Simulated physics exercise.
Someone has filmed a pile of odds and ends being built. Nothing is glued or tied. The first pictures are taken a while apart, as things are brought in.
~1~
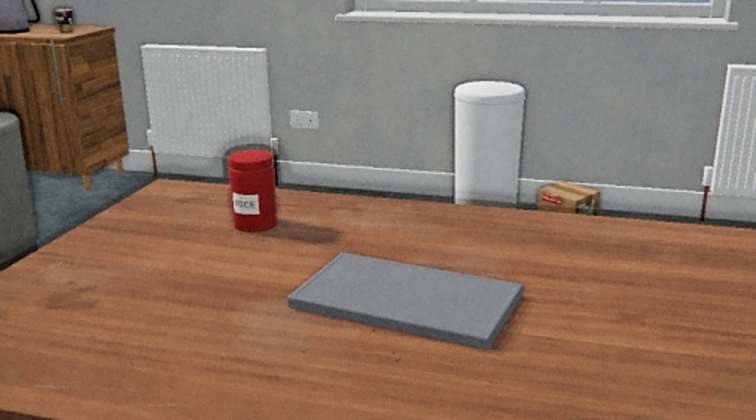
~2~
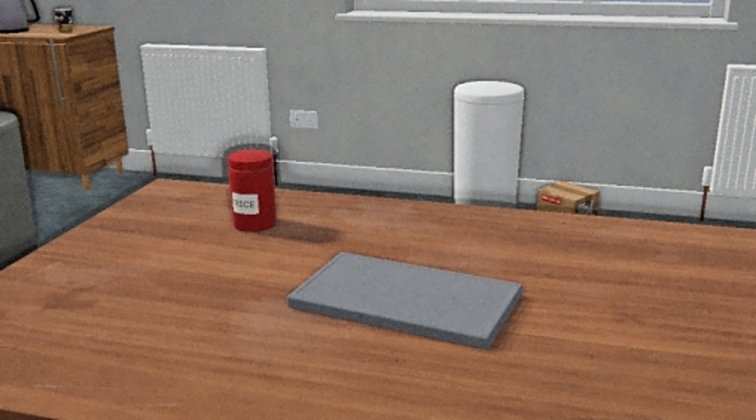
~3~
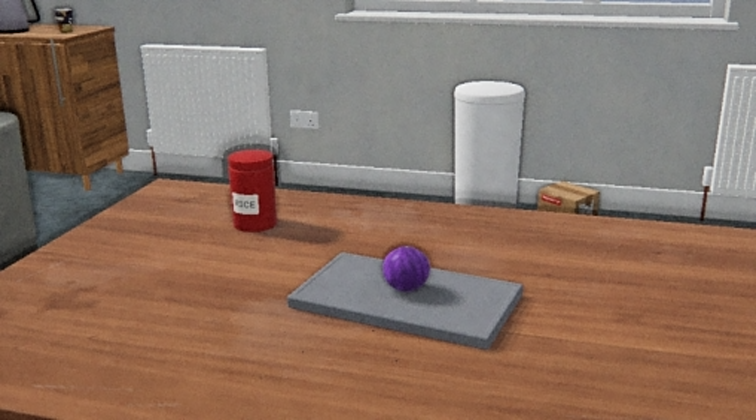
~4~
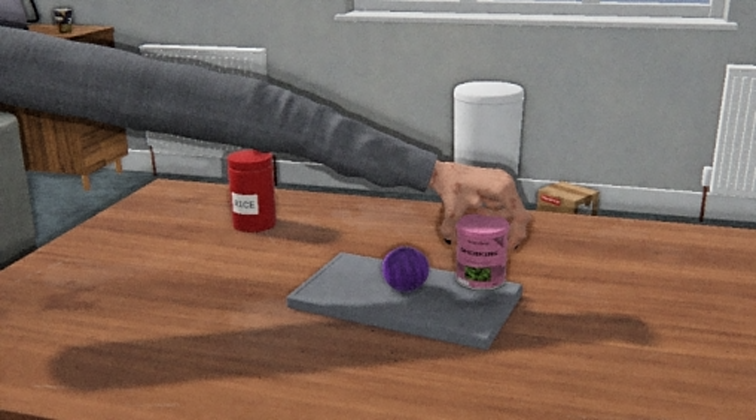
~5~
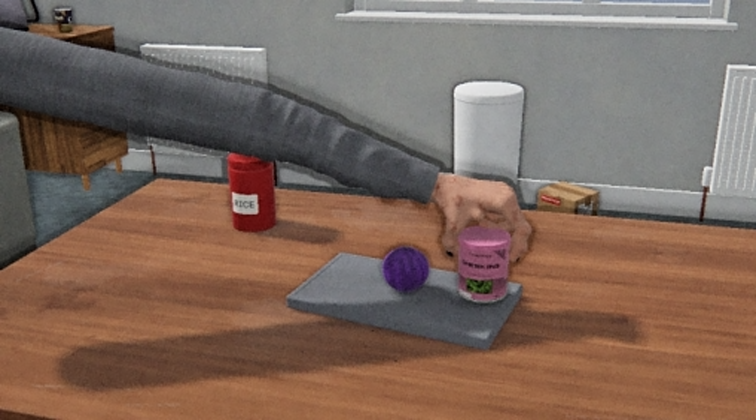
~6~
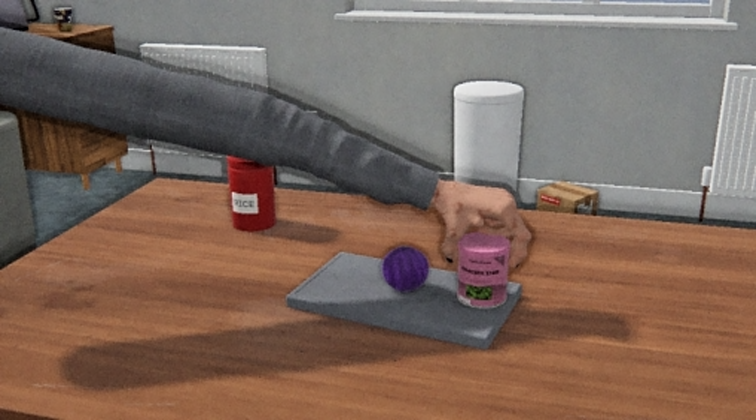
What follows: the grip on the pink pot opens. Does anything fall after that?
The pile stays up.
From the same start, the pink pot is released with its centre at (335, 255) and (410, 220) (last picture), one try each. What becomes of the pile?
First try: It keeps its balance; second try: It gives way.
Then, 1.00 s later than the last frame, all is still.
Then, 2.10 s later than the last frame, pink pot resting near (483, 271).
When it is over, all 4 as before. End places, in pixels of the last picture, pink pot near (483, 271). The pile holds.
